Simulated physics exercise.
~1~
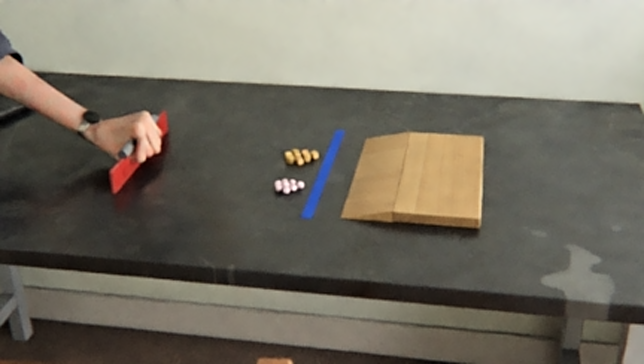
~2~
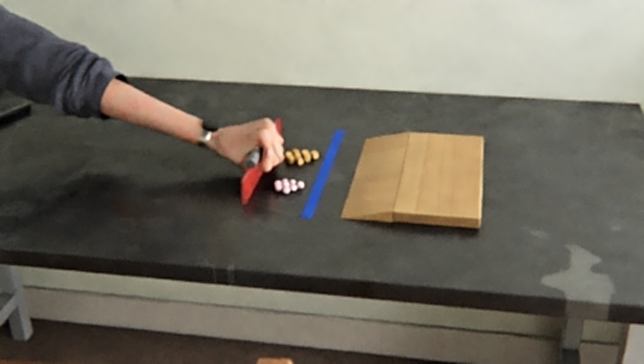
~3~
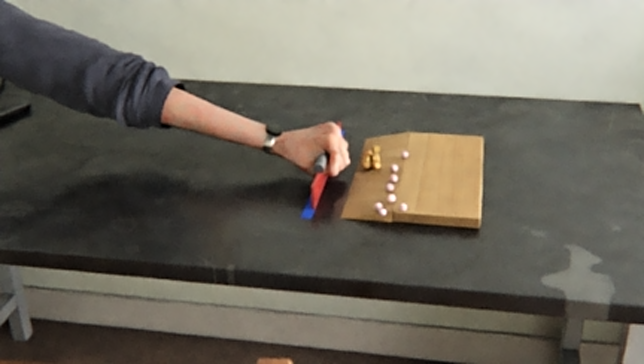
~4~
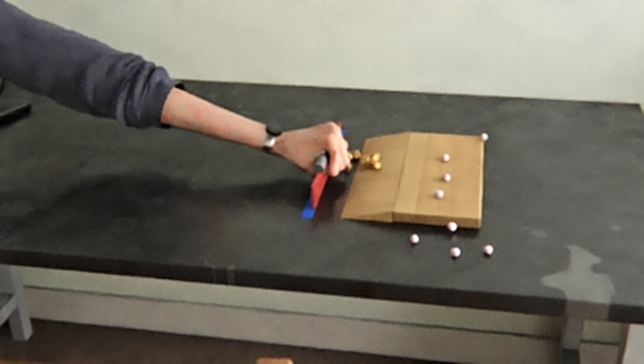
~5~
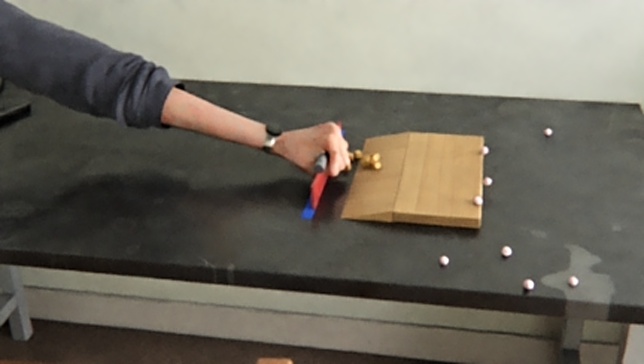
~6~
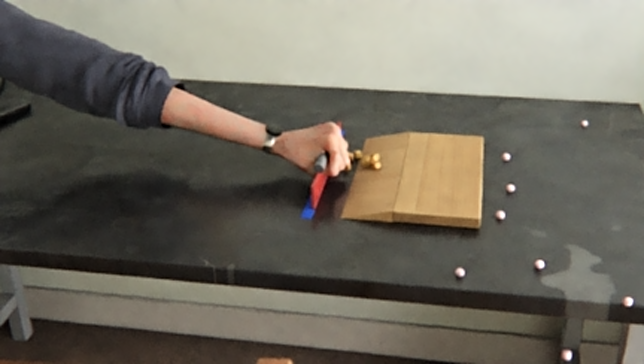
A hand swept a red scraper rightward across a dark table, pushing two small clusters toward a low wooden wedge and stopping at the blue tape; the pinkish balls rolled over and scattered beyond it, while the golden pieces stayed around its sloped edge.
